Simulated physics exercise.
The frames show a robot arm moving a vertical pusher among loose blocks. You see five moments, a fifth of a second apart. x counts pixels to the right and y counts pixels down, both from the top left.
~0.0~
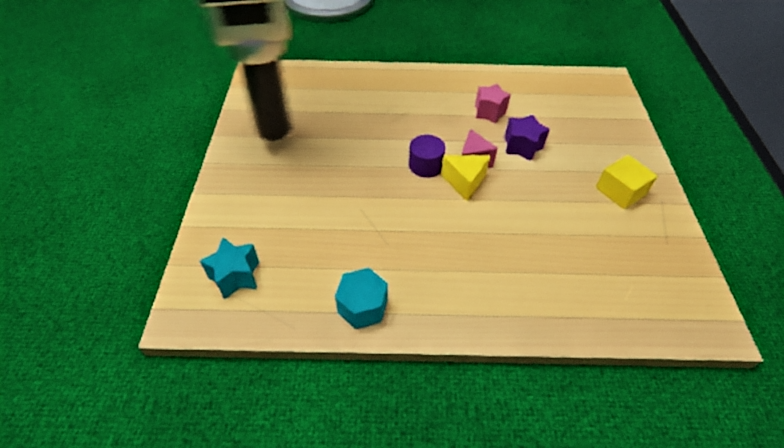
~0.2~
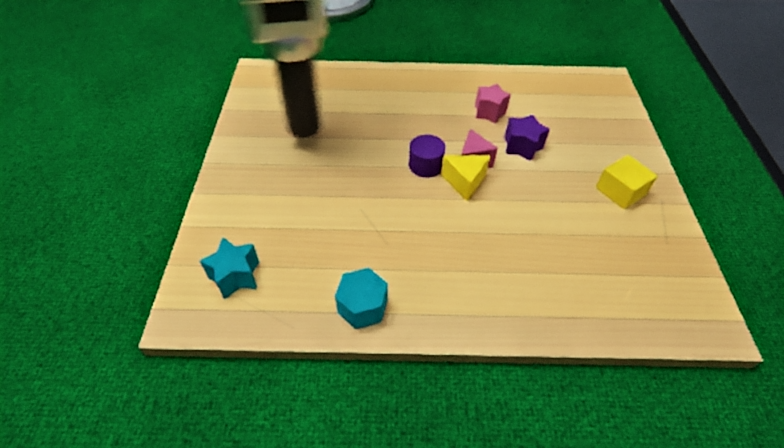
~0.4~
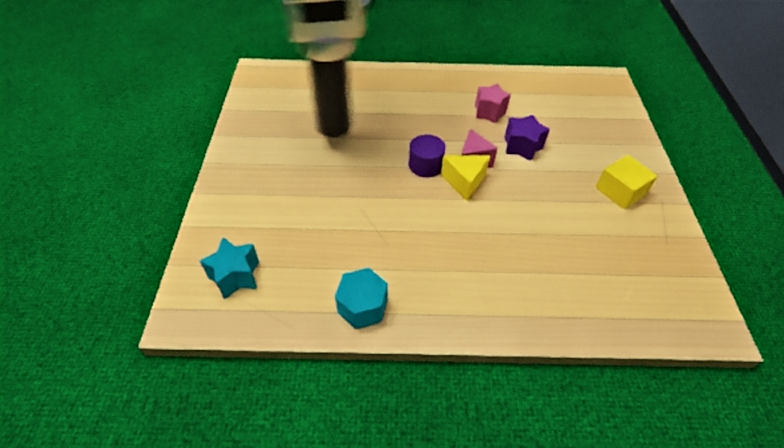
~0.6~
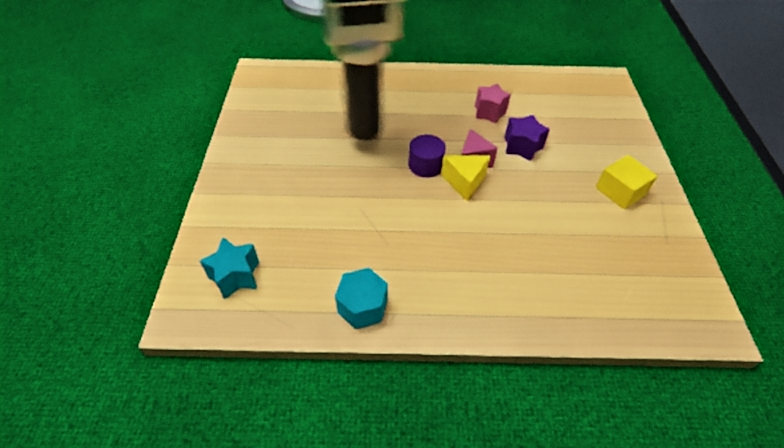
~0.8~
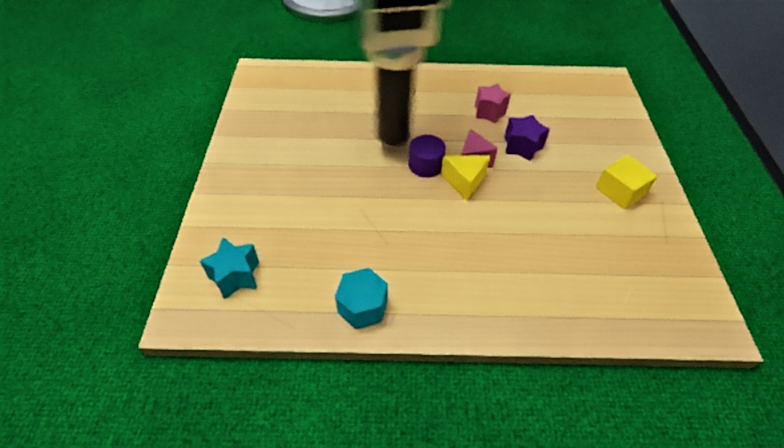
A light wooden board lies on green carpet, seen from above at an angle by a camera that stays still. On it are a purple disc, yellow and pink triangular blocks, pink and purple stars near the upper middle, a yellow cube at right, and a teal star and hexagon at lower left. A robot arm's dark vertical pusher glides rightward across the upper board to beside the disc, while every block stays still.
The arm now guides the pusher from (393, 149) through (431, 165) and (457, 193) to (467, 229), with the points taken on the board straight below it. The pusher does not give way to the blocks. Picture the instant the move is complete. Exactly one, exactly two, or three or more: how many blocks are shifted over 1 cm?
That's two.
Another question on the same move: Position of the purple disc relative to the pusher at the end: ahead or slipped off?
The pusher still has it in front.
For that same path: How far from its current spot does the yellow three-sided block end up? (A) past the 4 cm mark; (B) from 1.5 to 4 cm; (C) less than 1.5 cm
I'll go with A - past the 4 cm mark.
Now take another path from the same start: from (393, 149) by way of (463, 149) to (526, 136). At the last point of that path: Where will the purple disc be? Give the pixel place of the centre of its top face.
I'd say the purple disc ends with its top centre at (450, 156).
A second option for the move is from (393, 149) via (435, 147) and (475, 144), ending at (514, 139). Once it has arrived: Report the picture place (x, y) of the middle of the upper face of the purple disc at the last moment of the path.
I predict (447, 152).
The first path, step by step. One third of the way, pusher (432, 152); purple disc (455, 168); yellow three-sided block (487, 177), turned 65° anticlockwise.
Two thirds of the way, pusher (460, 180); purple disc (478, 202); yellow three-sided block (506, 189), turned 100° anticlockwise.
At the end, pusher (470, 216); purple disc (497, 239); yellow three-sided block (506, 189), turned 100° anticlockwise; pink three-sided block still.
